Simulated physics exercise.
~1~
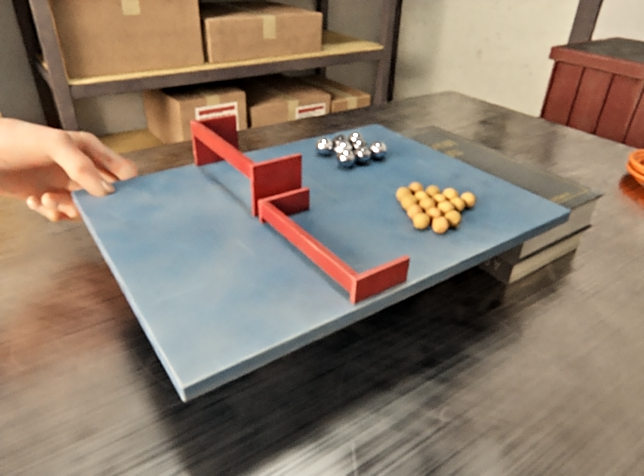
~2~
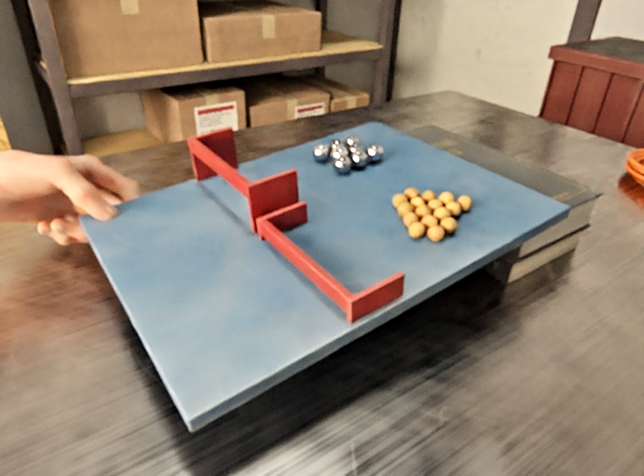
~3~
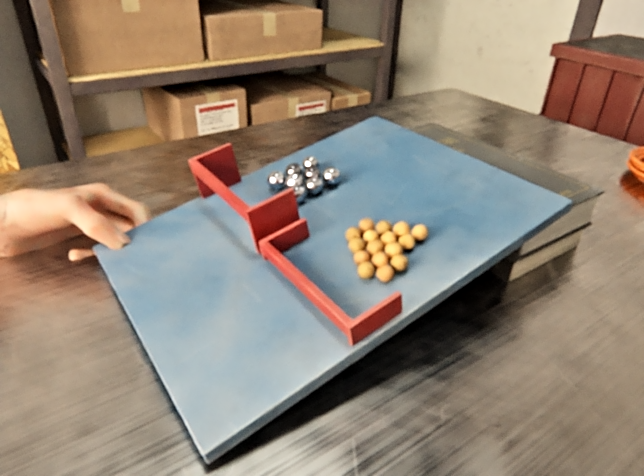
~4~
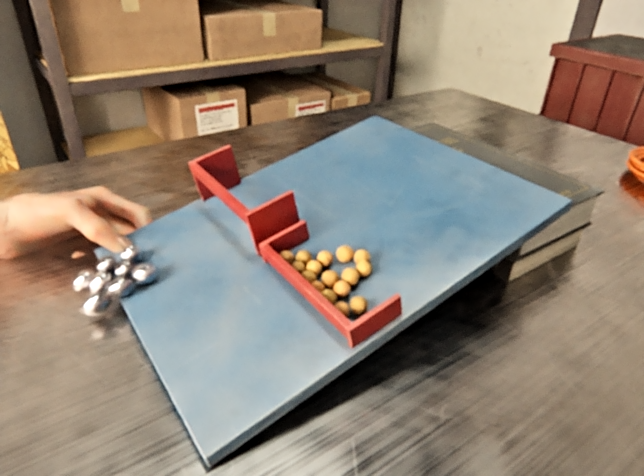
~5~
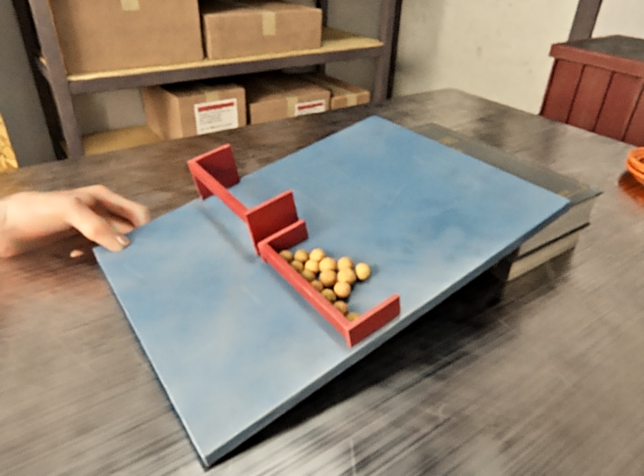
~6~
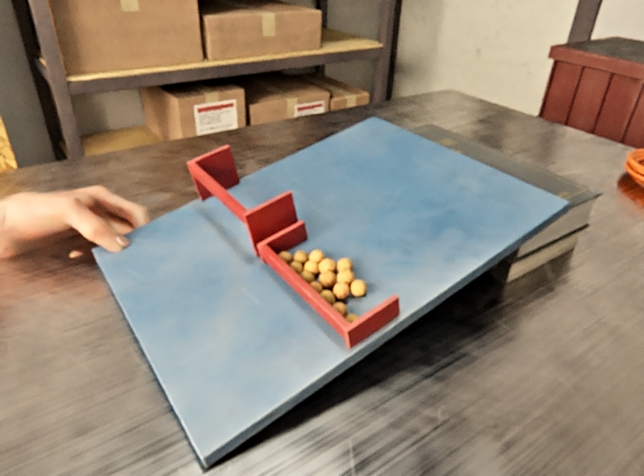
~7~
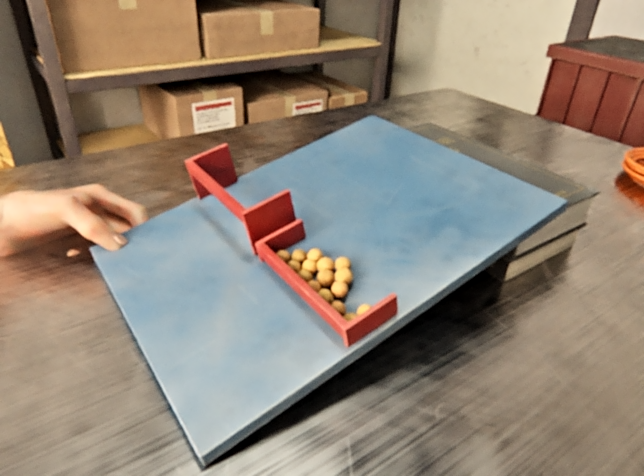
In this clip, a hand lowers one end of a blue board propped on books, steepening its slope. Silvery balls and yellowish balls slide down toward red barriers; the silvery ones pass theirs and leave the board, while the yellowish ones remain gathered behind the nearer barrier.
